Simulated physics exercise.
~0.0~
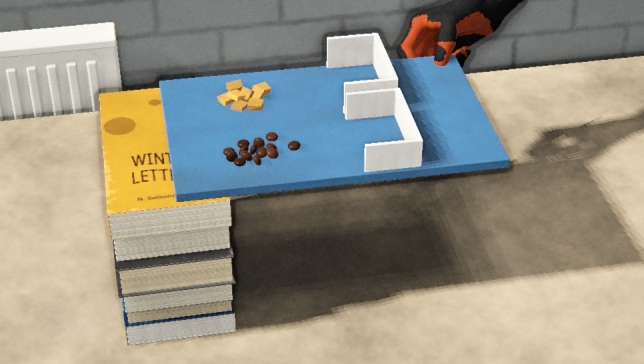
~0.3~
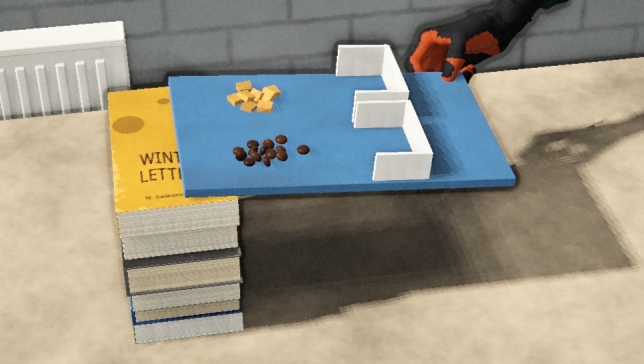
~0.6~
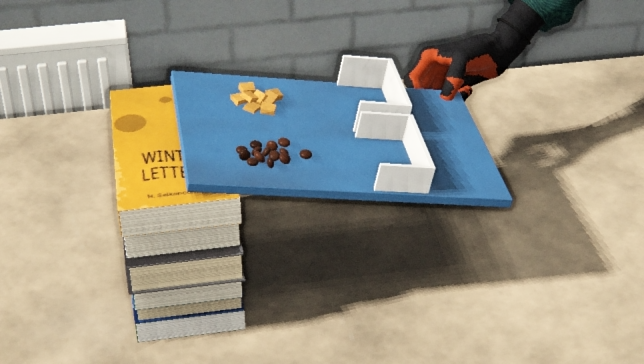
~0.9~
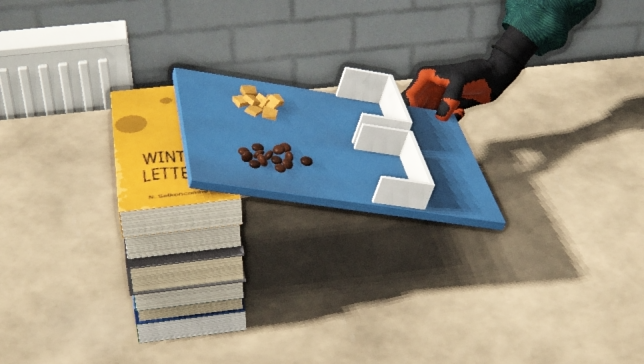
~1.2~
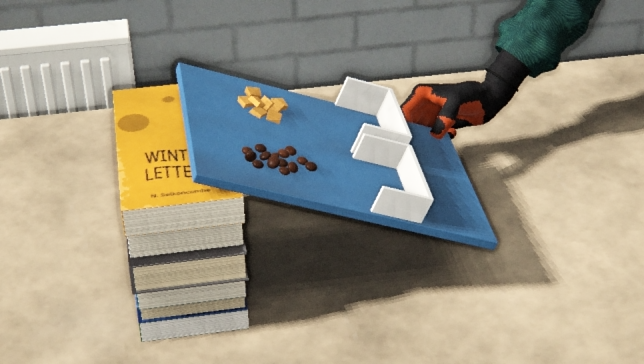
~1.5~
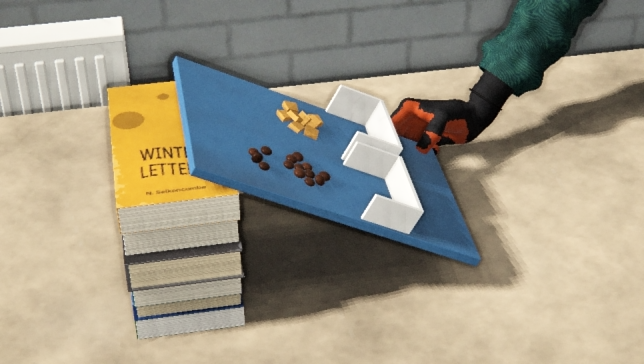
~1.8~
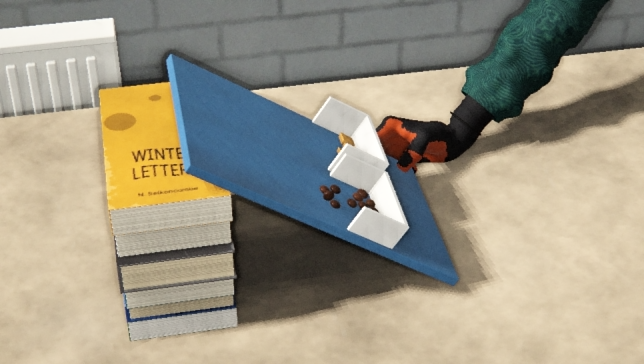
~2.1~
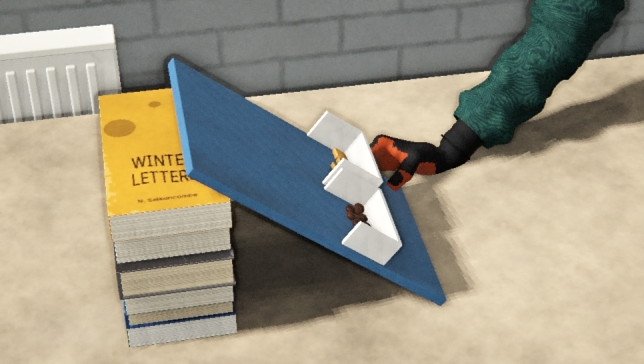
A blue board tilts down as a gloved hand lowers it, sliding both heaps against white barriers.
